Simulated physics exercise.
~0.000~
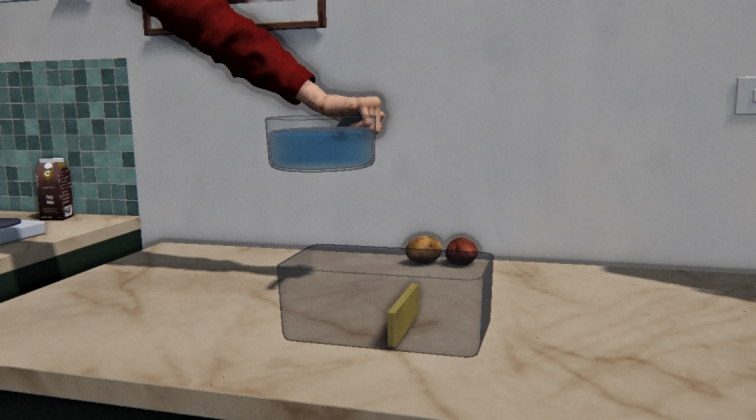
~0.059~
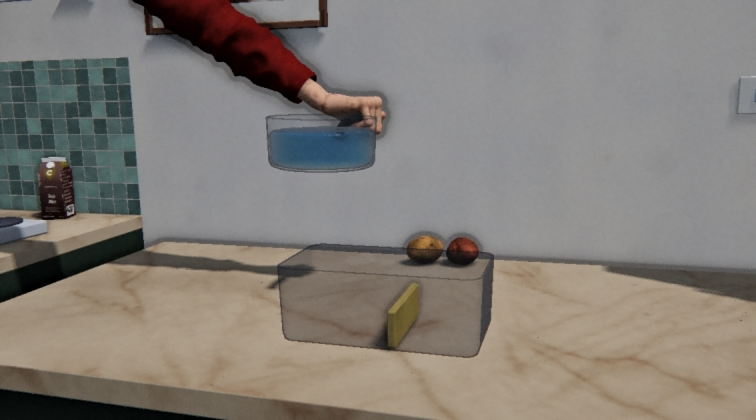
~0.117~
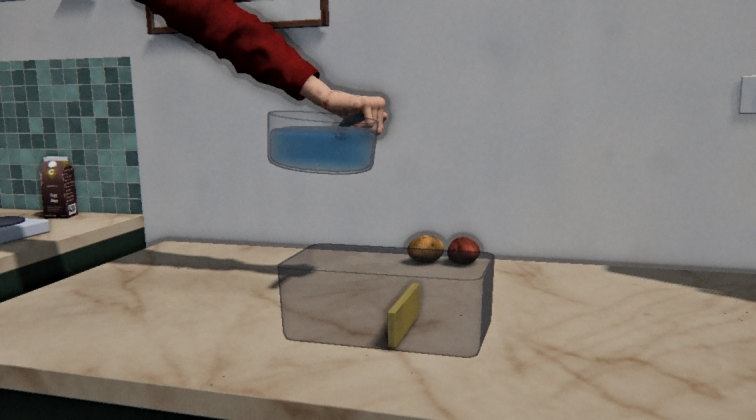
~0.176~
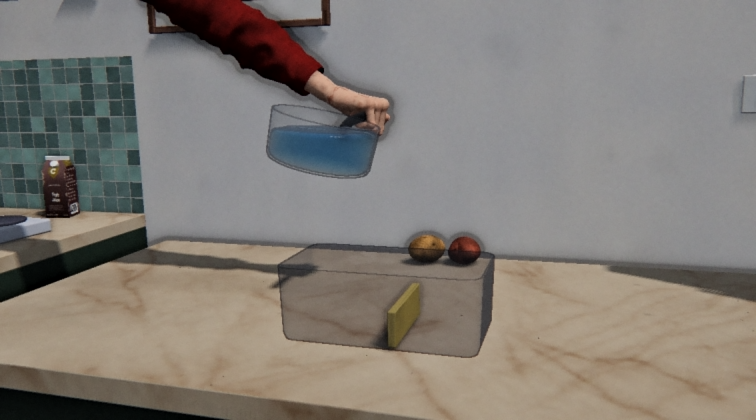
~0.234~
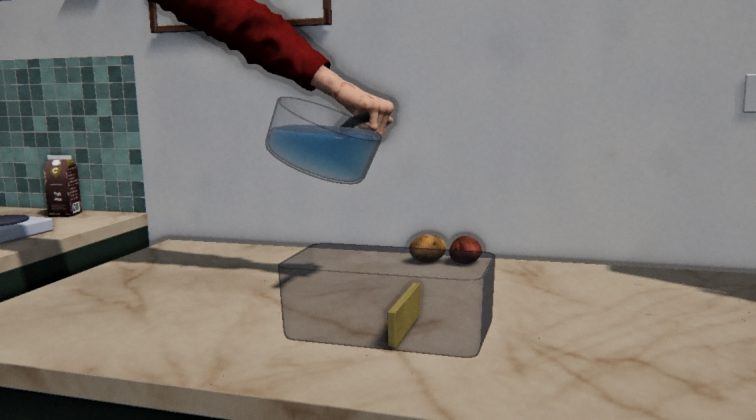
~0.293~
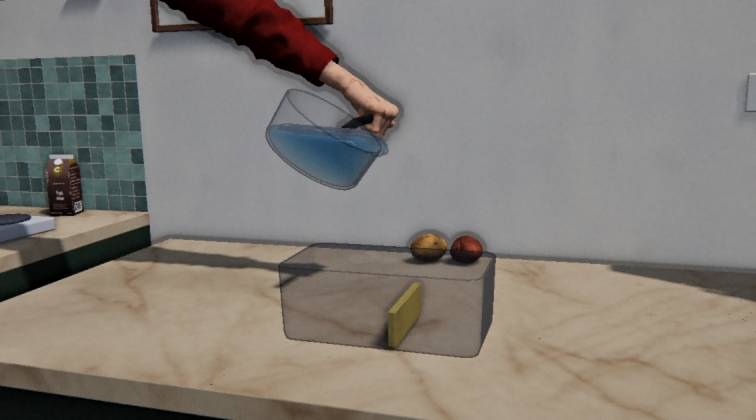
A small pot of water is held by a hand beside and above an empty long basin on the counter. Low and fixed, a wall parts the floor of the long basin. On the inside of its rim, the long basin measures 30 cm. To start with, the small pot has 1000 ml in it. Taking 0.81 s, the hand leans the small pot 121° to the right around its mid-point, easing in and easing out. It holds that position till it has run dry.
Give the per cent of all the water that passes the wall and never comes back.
I would say 47 percent.
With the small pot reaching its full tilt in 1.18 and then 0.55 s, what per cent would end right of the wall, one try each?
60 per cent first, 40 per cent second.
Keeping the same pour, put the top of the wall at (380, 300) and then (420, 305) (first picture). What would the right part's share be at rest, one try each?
I'd put it at about 70 per cent for the first and about 30 per cent for the second.
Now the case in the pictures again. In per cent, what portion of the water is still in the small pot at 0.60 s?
I'd estimate some 16 % remains.
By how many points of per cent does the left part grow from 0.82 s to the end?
Change: Approx. 12 %.
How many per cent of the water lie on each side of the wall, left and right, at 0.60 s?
Lab note: Left near 2 %, right near 38.
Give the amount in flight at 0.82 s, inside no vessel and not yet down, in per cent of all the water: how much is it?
Estimate: About 16 in a hundred.
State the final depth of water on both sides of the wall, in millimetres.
Depths: Left near 20 mm, right near 28 mm.
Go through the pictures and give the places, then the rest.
In the first frame, tilt 0°; pouring edge (373, 118); surface from (275, 131) to (372, 131); the long basin's rim runs from (295, 256) to (488, 267); the wall's top is at (404, 298).
In the second frame, tilt 2°; pouring edge (374, 120); surface from (275, 130) to (373, 131).
In the third frame, tilt 6°; pouring edge (375, 124); surface from (276, 129) to (374, 133).
In the fourth frame, tilt 14°; pouring edge (377, 132); surface from (277, 128) to (376, 134).
In the fifth frame, tilt 23°; pouring edge (378, 141); surface from (277, 128) to (379, 136).
In the sixth frame, tilt 35°; pouring edge (377, 153); surface from (276, 125) to (377, 144); 5 per cent is over the edge.
By 0.60 s the tilt is 102° and 16 per cent is still to pour, 2 is left of the wall and 38 right of it.
By 0.82 s the tilt is 121° and 1 per cent is still to pour, 39 is left of the wall and 44 right of it.
By 1.06 s the tilt is 121° and 0 per cent is still to pour, 49 is left of the wall and 48 right of it.
By 1.31 s the tilt is 121° and 0 per cent is still to pour, 50 is left of the wall and 47 right of it.
At rest 50 per cent lies left of the wall, 47 right of it and 3 outside.
